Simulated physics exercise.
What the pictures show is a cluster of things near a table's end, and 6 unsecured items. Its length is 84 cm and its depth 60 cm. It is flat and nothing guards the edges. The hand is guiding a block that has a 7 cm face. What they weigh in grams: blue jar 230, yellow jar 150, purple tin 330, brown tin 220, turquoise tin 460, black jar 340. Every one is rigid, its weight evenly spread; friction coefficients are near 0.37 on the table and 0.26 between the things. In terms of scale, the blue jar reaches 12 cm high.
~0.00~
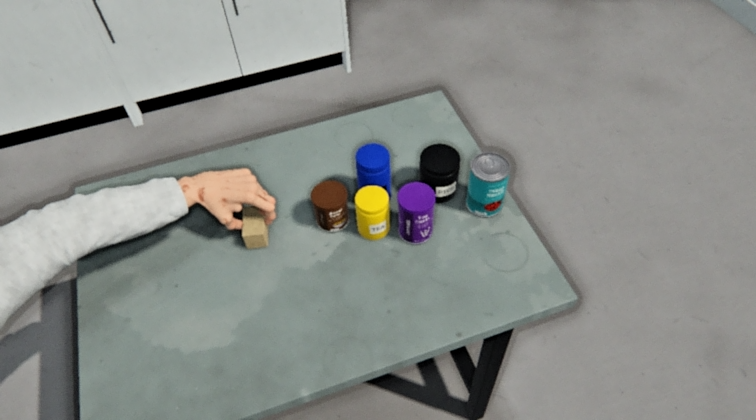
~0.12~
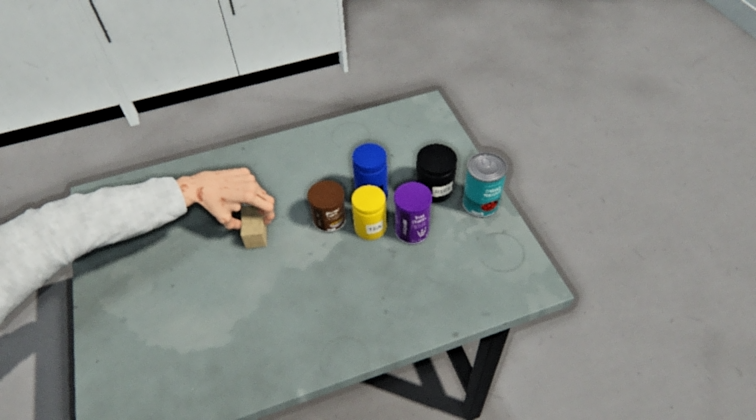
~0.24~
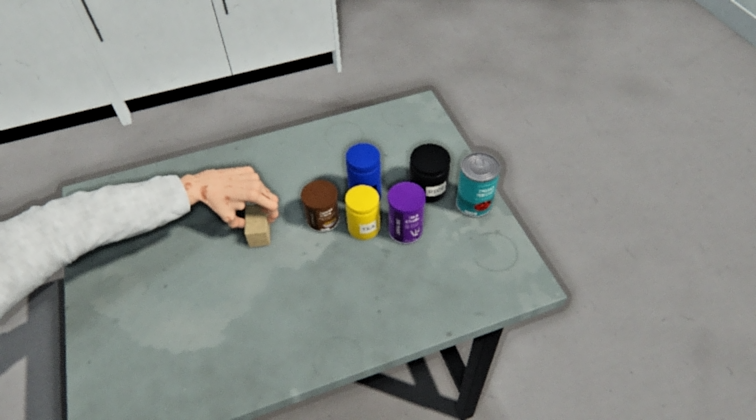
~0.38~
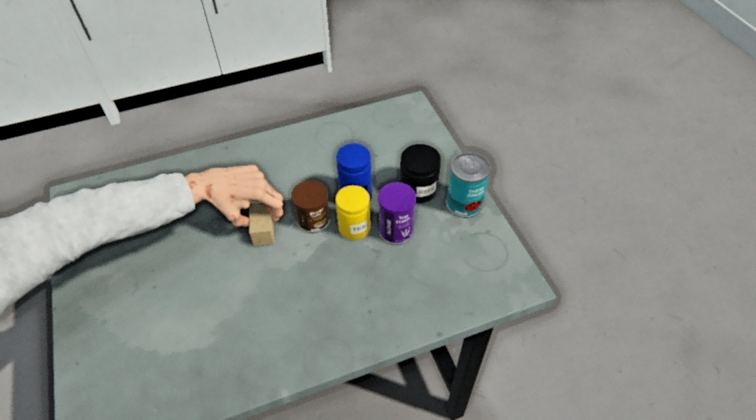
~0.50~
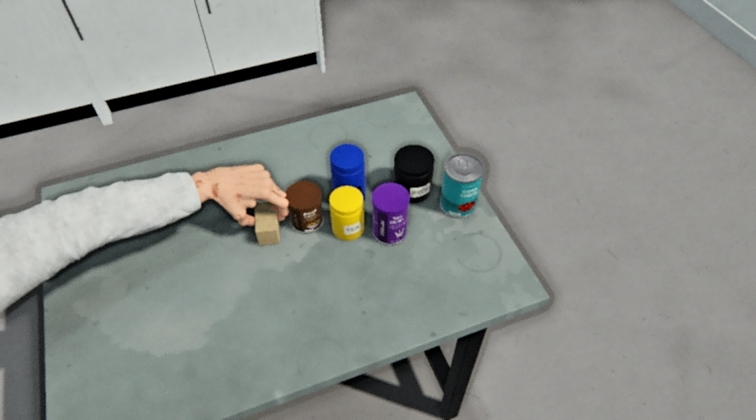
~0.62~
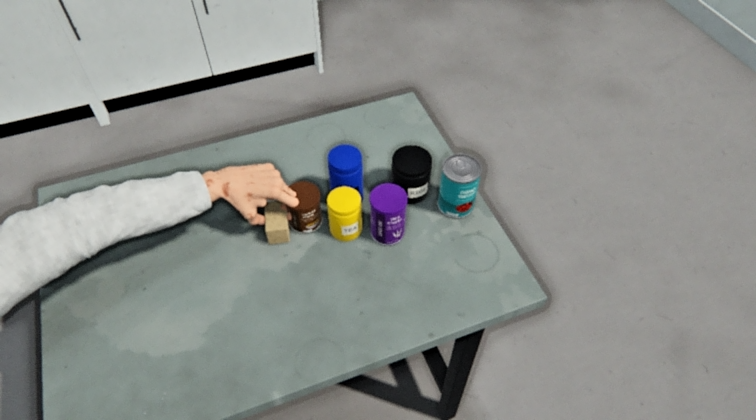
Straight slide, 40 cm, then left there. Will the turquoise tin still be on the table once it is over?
No.
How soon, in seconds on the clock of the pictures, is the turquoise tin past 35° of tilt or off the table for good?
2.2 s or so.
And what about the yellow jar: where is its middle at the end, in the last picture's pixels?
Roughly pixel (389, 230).
After 1.02 s, block slid 17 cm; brown tin slid 8 cm; yellow jar slid 4 cm; blue jar slid 3 cm.
After 1.72 s, block slid 30 cm; brown tin slid 21 cm; yellow jar slid 9 cm; purple tin slid 7 cm.
After 2.32 s, block slid 40 cm; turquoise tin now off the table; brown tin slid 31 cm; yellow jar slid 9 cm.
After 2.72 s, block slid 40 cm; brown tin slid 31 cm; yellow jar slid 9 cm; purple tin slid 8 cm.
By the end (2.9 s), off the table, turquoise tin; not toppled but over 4 cm from the start, blue jar, yellow jar, purple tin and brown tin; black jar in place, give or take 4 cm.
